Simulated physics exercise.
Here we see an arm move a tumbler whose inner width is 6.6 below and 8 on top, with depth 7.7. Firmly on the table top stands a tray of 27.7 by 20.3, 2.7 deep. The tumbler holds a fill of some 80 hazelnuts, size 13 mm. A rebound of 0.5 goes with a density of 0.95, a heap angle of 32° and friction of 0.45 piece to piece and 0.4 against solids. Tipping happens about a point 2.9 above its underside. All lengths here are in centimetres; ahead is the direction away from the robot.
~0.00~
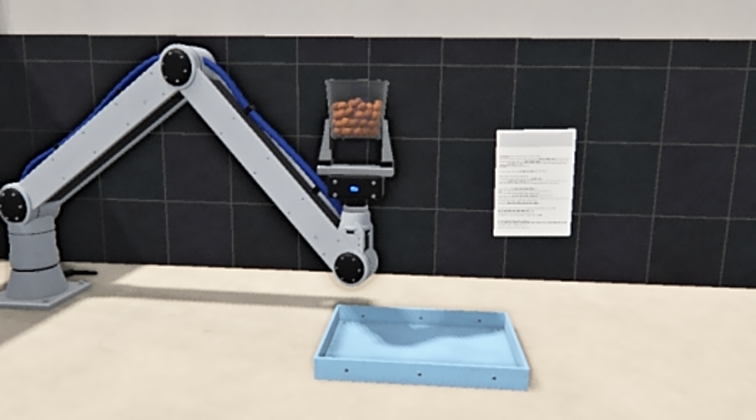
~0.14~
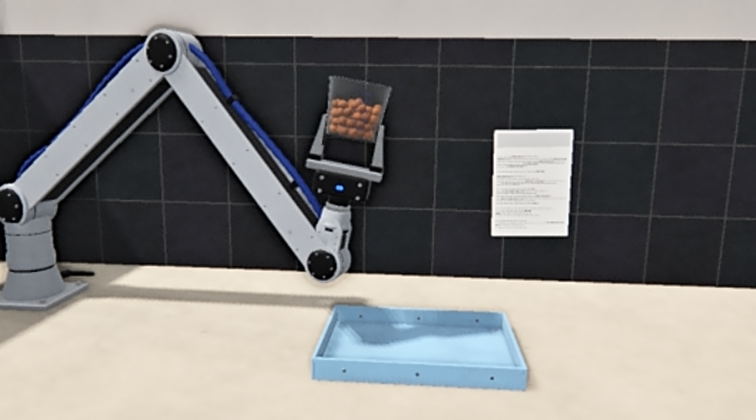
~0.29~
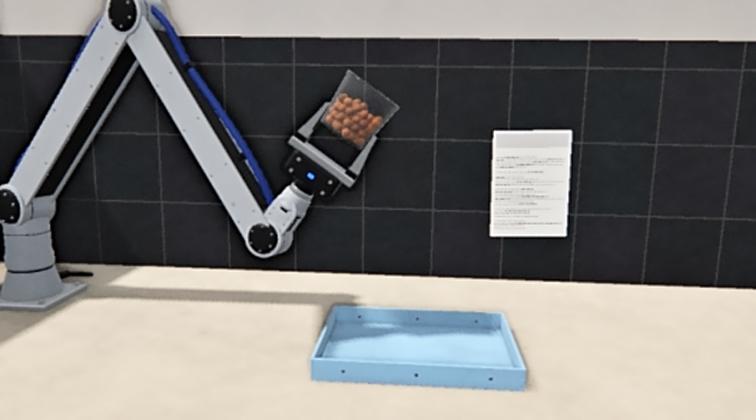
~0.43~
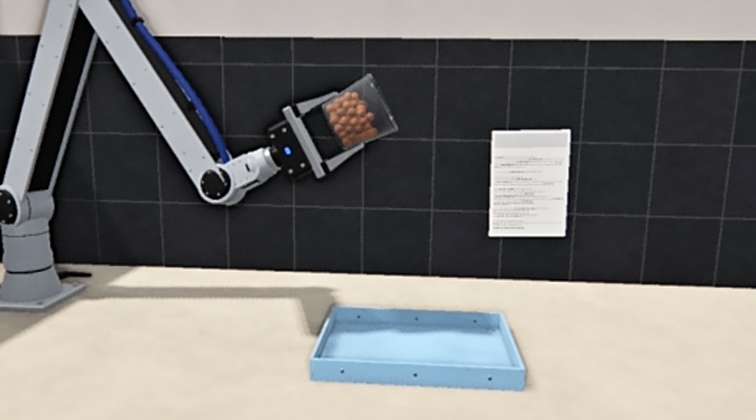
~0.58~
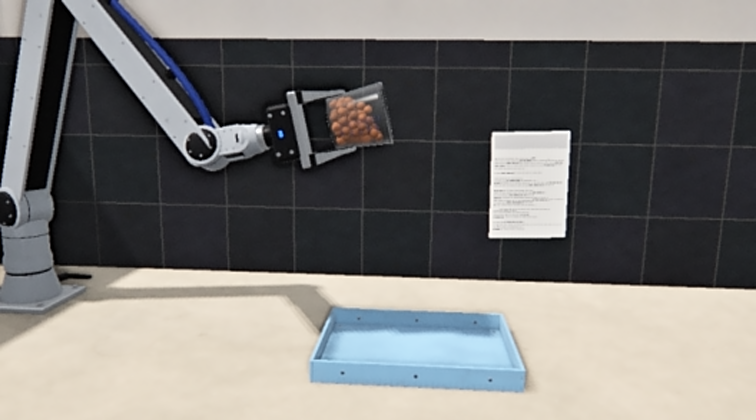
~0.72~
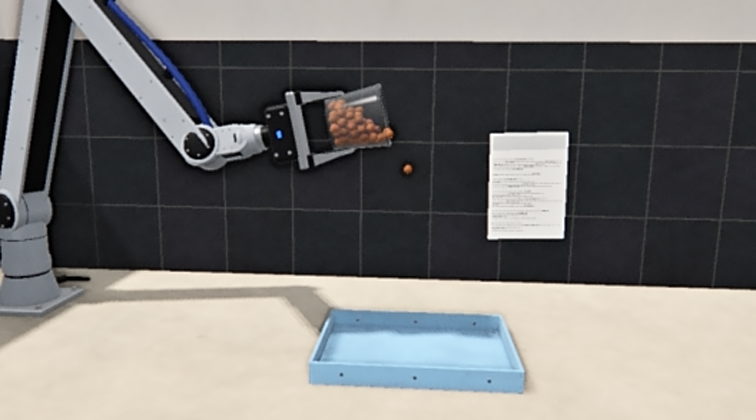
A pale countertop runs along a dark tiled wall, seen from the front and slightly above by a still camera. A grey robot arm with blue cables stands at left, gripping a clear tumbler of brown nuts above a light blue tray, with a printed white sheet on the wall at right. The arm draws its elbow back and rotates the tumbler clockwise nearly onto its side, the nuts shift toward the rim, and one drops out into the air.
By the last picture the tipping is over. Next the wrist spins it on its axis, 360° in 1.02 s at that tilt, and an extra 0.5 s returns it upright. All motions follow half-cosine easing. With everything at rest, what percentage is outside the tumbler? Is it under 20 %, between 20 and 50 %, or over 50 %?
Between 20 and 50 %.
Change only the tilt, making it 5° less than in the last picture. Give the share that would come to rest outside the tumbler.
20 per cent or so.
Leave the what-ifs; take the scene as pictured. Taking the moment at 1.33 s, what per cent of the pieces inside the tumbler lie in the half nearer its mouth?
Near 35 percent is in the half by the mouth.
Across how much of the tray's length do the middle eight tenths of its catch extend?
Roughly 18 centimetres.
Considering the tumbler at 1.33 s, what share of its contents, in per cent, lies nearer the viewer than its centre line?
Close to 30 % of them.
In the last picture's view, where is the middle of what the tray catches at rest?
Near (436, 351).
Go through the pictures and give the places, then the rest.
The first frame shows tumbler middle at (357, 111), upright; upper third of the load around (359, 109), from x 335 to 380, top at y 105; 82 in the tumbler.
The second frame shows tumbler middle at (356, 111), tipped 10°; upper third of the load around (353, 109), from x 335 to 380, top at y 105.
The third frame shows tumbler middle at (357, 113), tipped 35°; upper third of the load around (348, 109), from x 330 to 380, top at y 100.
The fourth frame shows tumbler middle at (358, 115), tipped 62°; upper third of the load around (349, 107), from x 330 to 375, top at y 95.
The fifth frame shows tumbler middle at (358, 119), tipped 78°; upper third of the load around (349, 111), from x 335 to 380, top at y 100.
The sixth frame shows tumbler middle at (357, 120), tipped 79°; upper third of the load around (343, 115), from x 330 to 410, top at y 105; 81 in the tumbler, 1 in flight or on a rim.
By 1.33 s, tipped 79°, highest piece 37 above the table; 71 in the tumbler, 6 in the tray, 5 in flight or on a rim.
By 1.94 s, tipped 53°, highest piece 36 above the table; 56 in the tumbler, 23 in the tray, 1 on the table or floor, 2 in flight or on a rim.
By 2.44 s, upright, highest piece 38 above the table; 56 in the tumbler, 25 in the tray, 1 on the table or floor.
By 3.14 s, upright, highest piece 38 above the table; 56 in the tumbler, 25 in the tray, 1 on the table or floor.
Final count, 56 in the tumbler, 25 in the tray, 1 on the table or floor. That is 32 % outside the tumbler.
